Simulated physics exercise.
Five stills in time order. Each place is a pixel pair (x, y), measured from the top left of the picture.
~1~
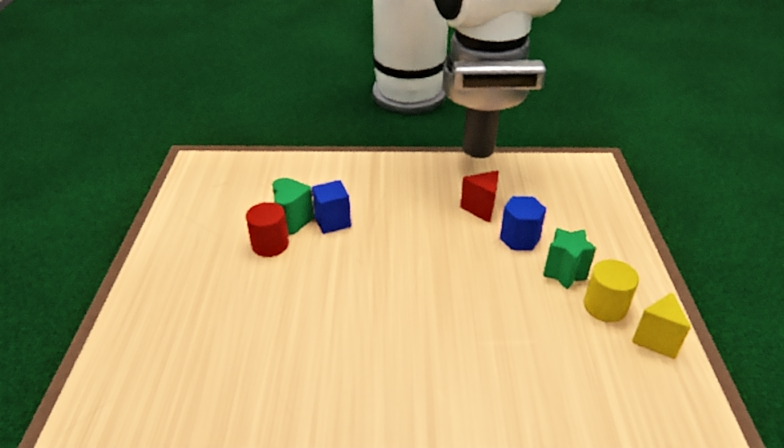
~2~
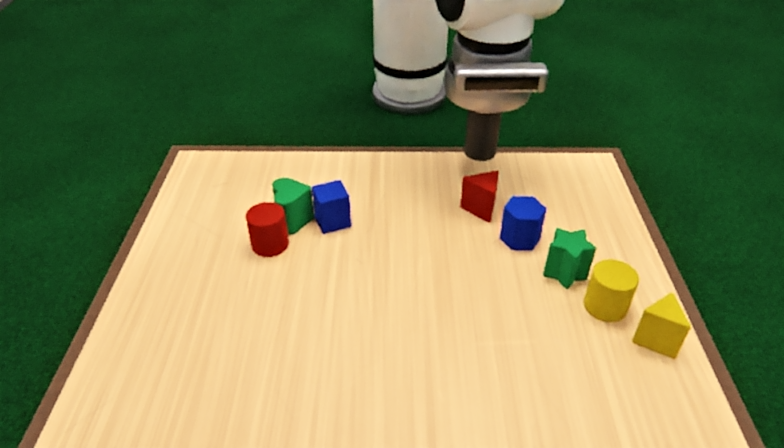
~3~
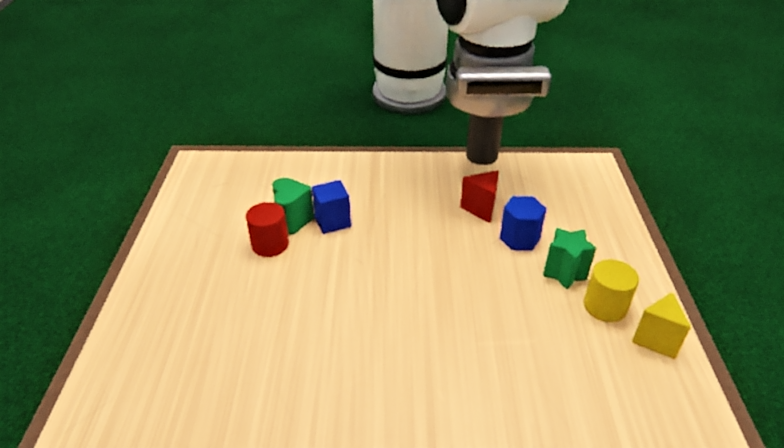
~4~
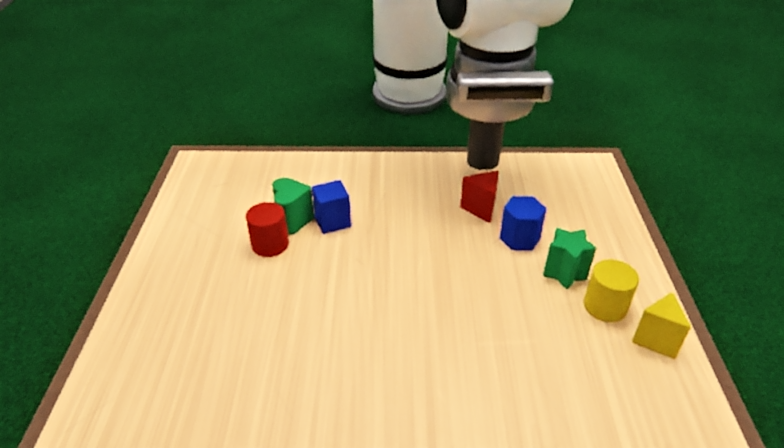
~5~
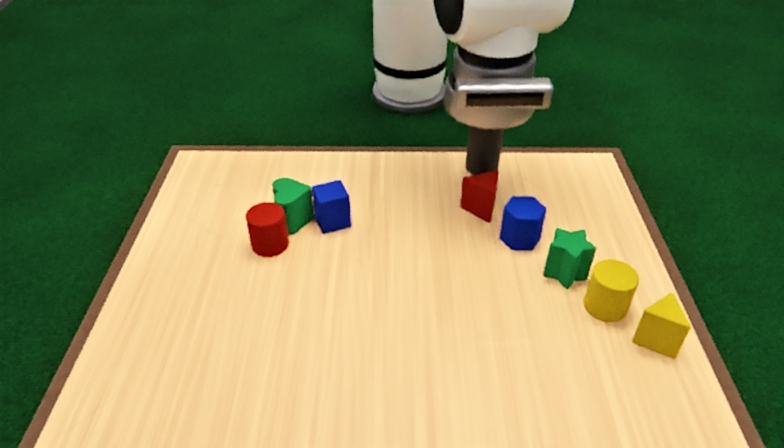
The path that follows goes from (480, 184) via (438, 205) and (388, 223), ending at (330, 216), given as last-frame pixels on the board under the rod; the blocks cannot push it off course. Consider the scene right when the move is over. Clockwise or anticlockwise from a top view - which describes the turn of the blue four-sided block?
Clockwise.
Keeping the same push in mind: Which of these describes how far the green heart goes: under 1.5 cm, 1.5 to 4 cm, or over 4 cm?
Of the three bands, it's 1.5 to 4 cm.
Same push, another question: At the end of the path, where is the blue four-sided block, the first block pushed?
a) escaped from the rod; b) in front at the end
Correct choice: B.
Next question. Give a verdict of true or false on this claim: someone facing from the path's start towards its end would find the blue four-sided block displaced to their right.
My answer: True.
One third of the way, rod (438, 189); nothing pushed yet.
Two thirds of the way, rod (387, 207); nothing pushed yet.
At the end, rod (329, 200); green heart (262, 188), turned 35° anticlockwise; blue four-sided block (294, 185), turned 25° clockwise; red triangle still.
